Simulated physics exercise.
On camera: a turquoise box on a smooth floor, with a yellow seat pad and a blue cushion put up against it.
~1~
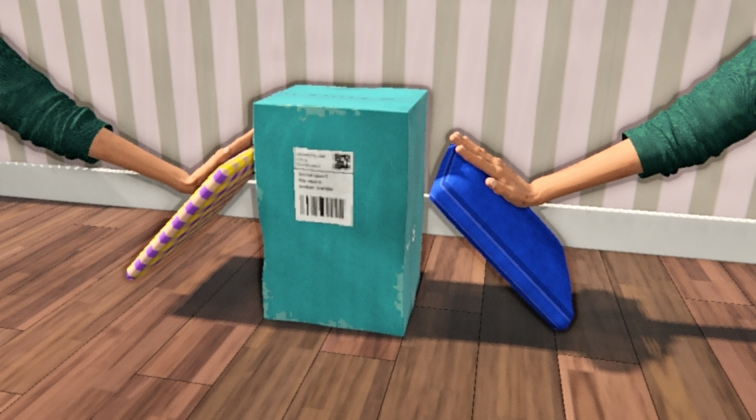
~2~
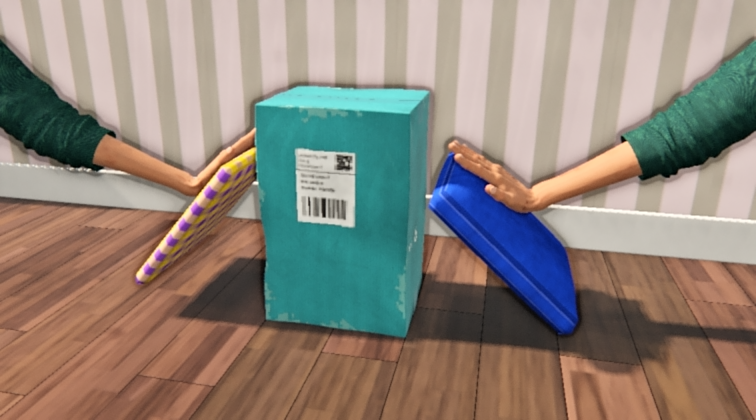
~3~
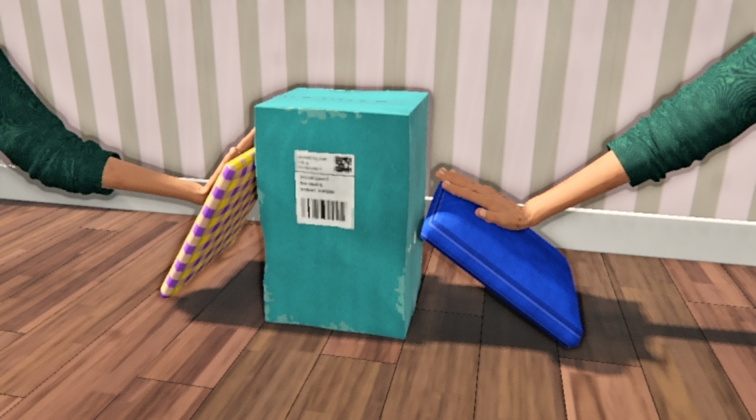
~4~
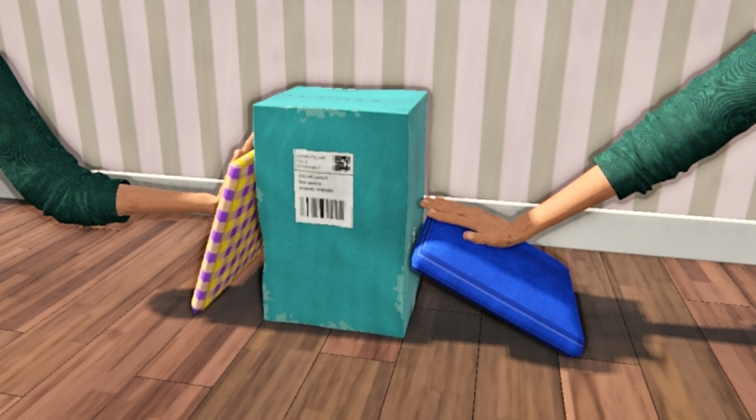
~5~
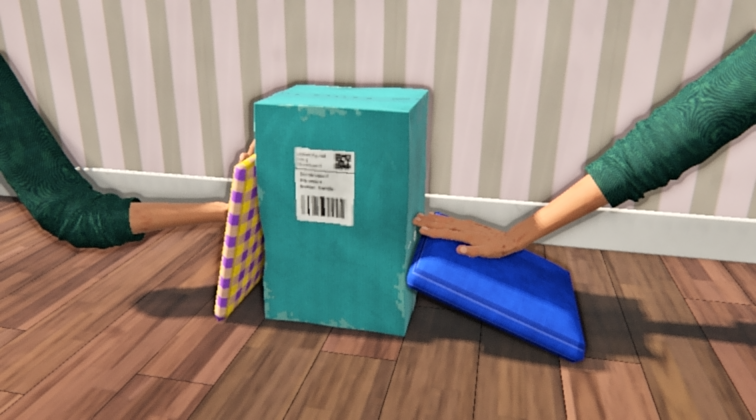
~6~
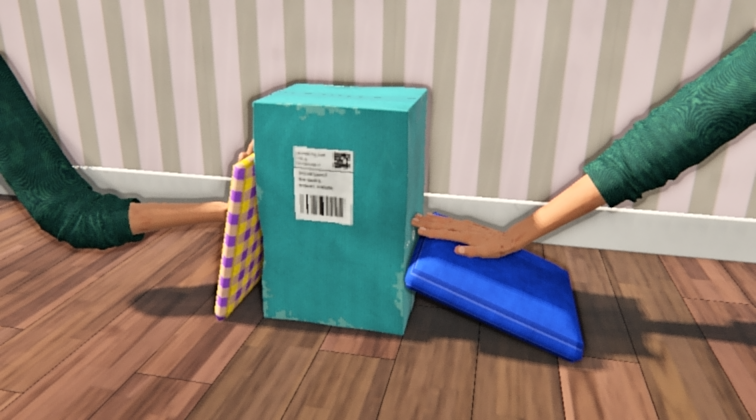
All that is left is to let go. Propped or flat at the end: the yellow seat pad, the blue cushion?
In the end the yellow seat pad holds its lean, the blue cushion slides down flat.
Then, 0.24 s past the final frame, seat pad still up near (260, 220); cushion flat on the floor near (496, 298).
Then, 0.64 s past the final frame, seat pad still up near (261, 220); cushion flat on the floor near (500, 298).
When it is over, seat pad still up near (261, 220); cushion flat on the floor near (500, 298). The yellow seat pad remains propped up and the blue cushion slips and lies down.
